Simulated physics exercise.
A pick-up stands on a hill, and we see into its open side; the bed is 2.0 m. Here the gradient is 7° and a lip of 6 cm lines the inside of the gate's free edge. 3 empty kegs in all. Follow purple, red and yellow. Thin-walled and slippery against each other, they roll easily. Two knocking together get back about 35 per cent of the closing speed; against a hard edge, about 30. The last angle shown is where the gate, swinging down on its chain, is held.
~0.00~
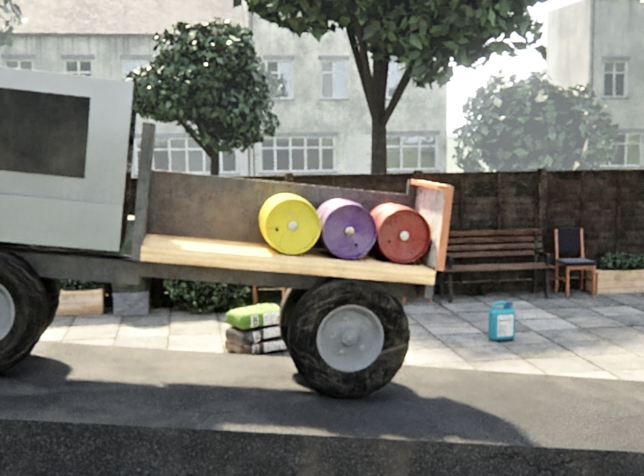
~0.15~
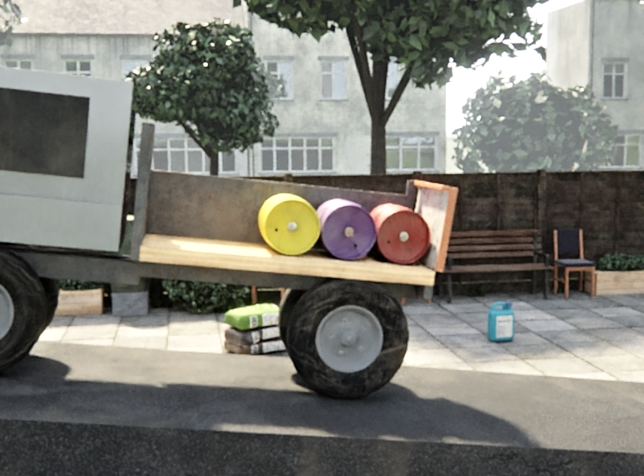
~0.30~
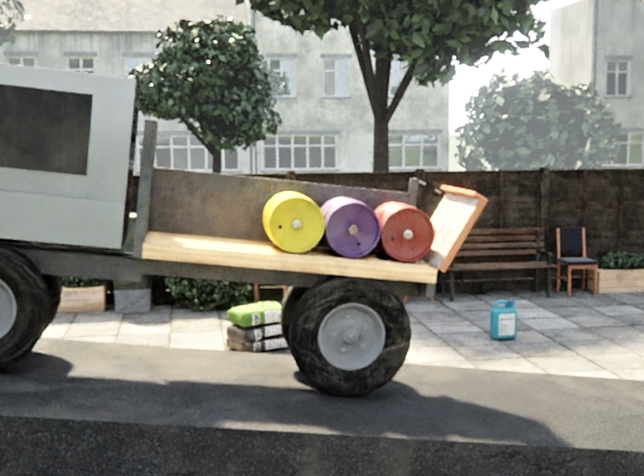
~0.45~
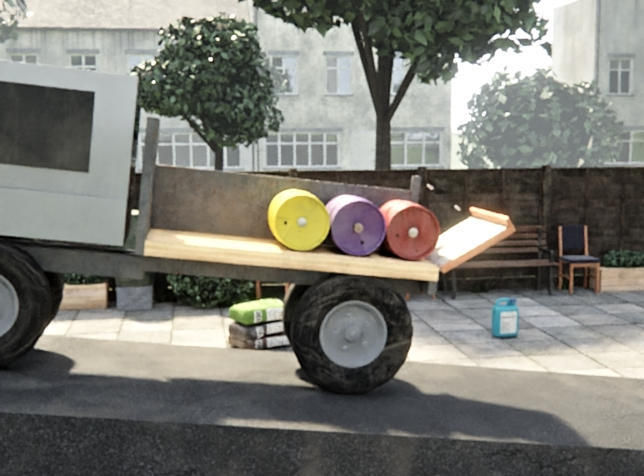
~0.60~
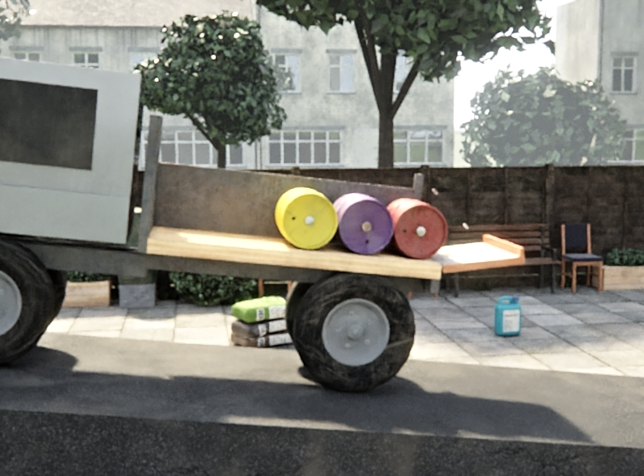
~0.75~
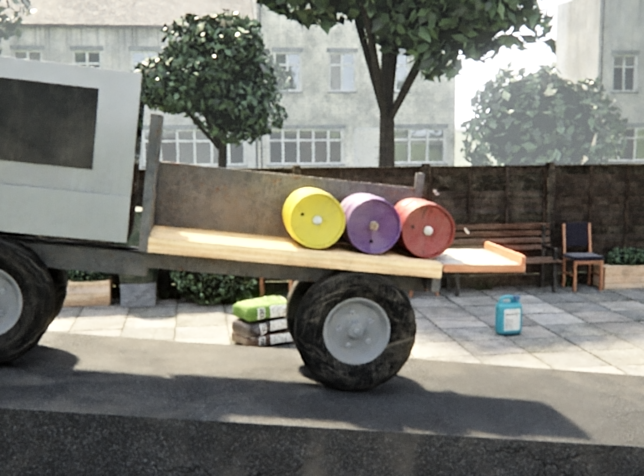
On a sloping street, a truck's tailgate swings down and three barrels roll slightly right.
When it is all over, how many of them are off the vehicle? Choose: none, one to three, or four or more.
Out of 3: None.
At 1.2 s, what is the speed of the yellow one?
Roughly 0.5 m/s.
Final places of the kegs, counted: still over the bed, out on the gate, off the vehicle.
Tally: 1; 2; 0.
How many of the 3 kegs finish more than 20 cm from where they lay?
Count: 3.
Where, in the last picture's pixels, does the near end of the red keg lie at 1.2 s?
That would be about (458, 233) in pixels.
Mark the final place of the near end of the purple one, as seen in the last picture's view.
(449, 233), roughly.
By 1.2 s, purple is on the bed, 30 cm short of the hinge, rolling right; red is on the gate, 10 cm past the hinge, rolling right; yellow is on the bed, 70 cm short of the hinge, rolling right; 0 out so far.
By 1.5 s, purple is on the bed, 10 cm short of the hinge, rolling right; red is on the gate, 30 cm past the hinge, rolling right; yellow is on the bed, 50 cm short of the hinge, rolling right; 0 out so far.
Finally (2.0 s), purple is on the gate, 5 cm past the hinge; red is on the gate, 45 cm past the hinge; yellow is on the bed, 35 cm short of the hinge; 0 out so far.
